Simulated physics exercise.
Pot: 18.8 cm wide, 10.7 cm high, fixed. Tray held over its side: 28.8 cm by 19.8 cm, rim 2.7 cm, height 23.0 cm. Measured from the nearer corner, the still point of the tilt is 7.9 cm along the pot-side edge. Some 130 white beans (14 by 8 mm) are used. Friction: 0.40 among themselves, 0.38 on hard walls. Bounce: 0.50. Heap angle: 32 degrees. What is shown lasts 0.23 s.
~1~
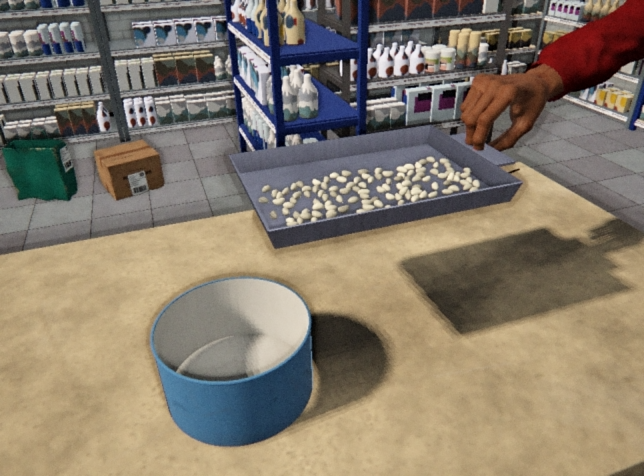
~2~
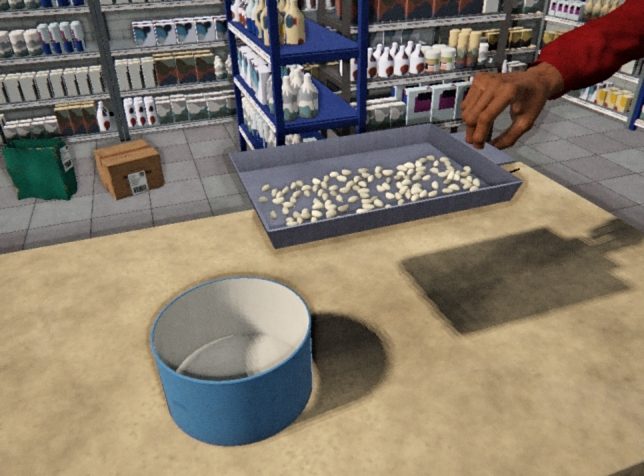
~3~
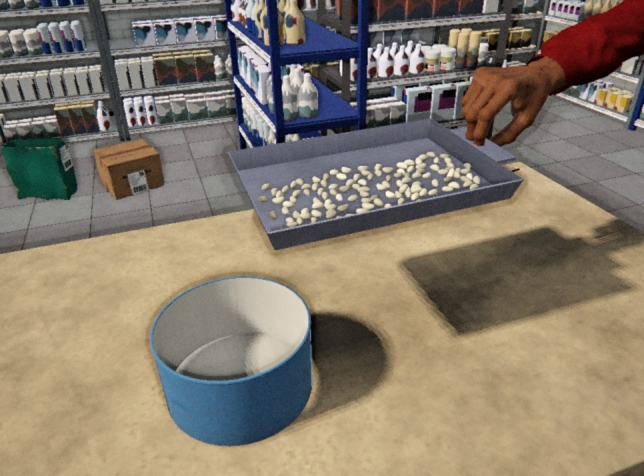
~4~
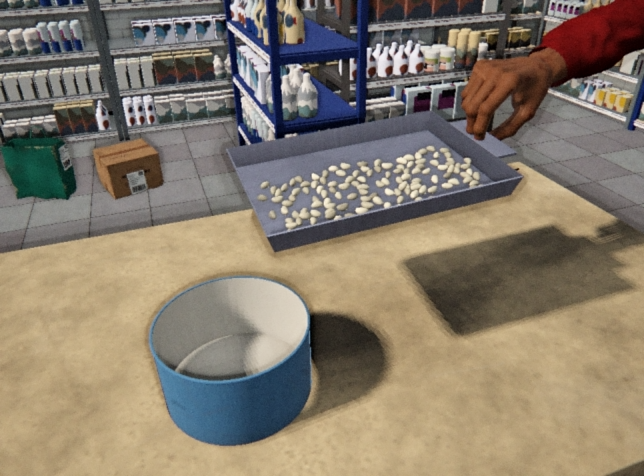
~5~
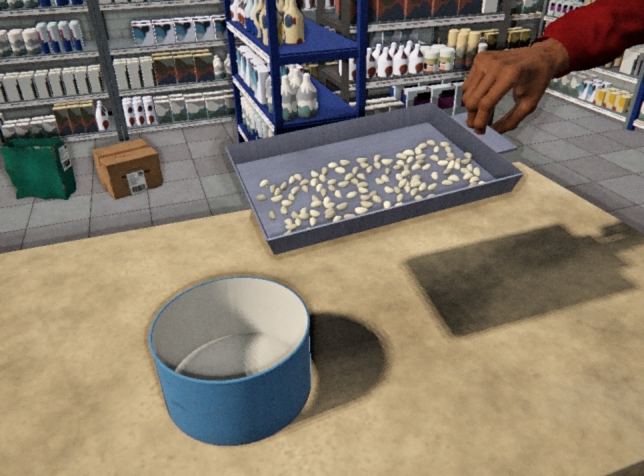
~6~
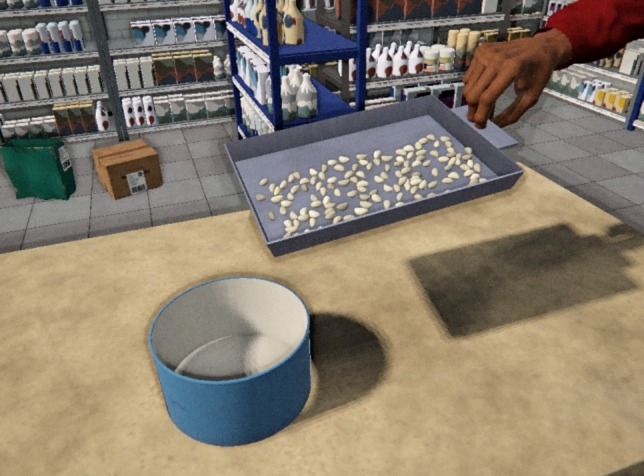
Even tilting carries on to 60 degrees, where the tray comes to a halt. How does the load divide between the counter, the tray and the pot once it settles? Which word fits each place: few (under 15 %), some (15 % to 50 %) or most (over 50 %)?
Counter gets few; tray gets most; pot gets few.
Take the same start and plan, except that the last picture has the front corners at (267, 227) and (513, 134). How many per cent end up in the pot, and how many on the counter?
Final per cent - pot 10, counter 5.
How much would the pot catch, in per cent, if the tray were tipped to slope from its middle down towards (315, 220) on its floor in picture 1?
My best guess is some 25 per cent.
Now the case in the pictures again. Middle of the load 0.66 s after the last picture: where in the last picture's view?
Near (346, 215).
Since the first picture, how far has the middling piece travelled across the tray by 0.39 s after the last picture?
It has moved some 4 cm from its start.
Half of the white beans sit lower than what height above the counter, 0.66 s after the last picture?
Some 24 cm.
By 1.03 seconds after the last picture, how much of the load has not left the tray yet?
Load share: Around 100%.
Then, 0.39 s after the last picture, tilt 34 degrees; the tray holds 100 %, the pot 0 %.
Then, 0.66 s after the last picture, tilt 51 degrees; the tray holds 100 %, the pot 0 %.
Then, 1.03 s after the last picture, tilt 60 degrees; the tray holds 100 %, the pot 0 %.
In the end, counter 0 %, tray 90 %, pot 10 %.
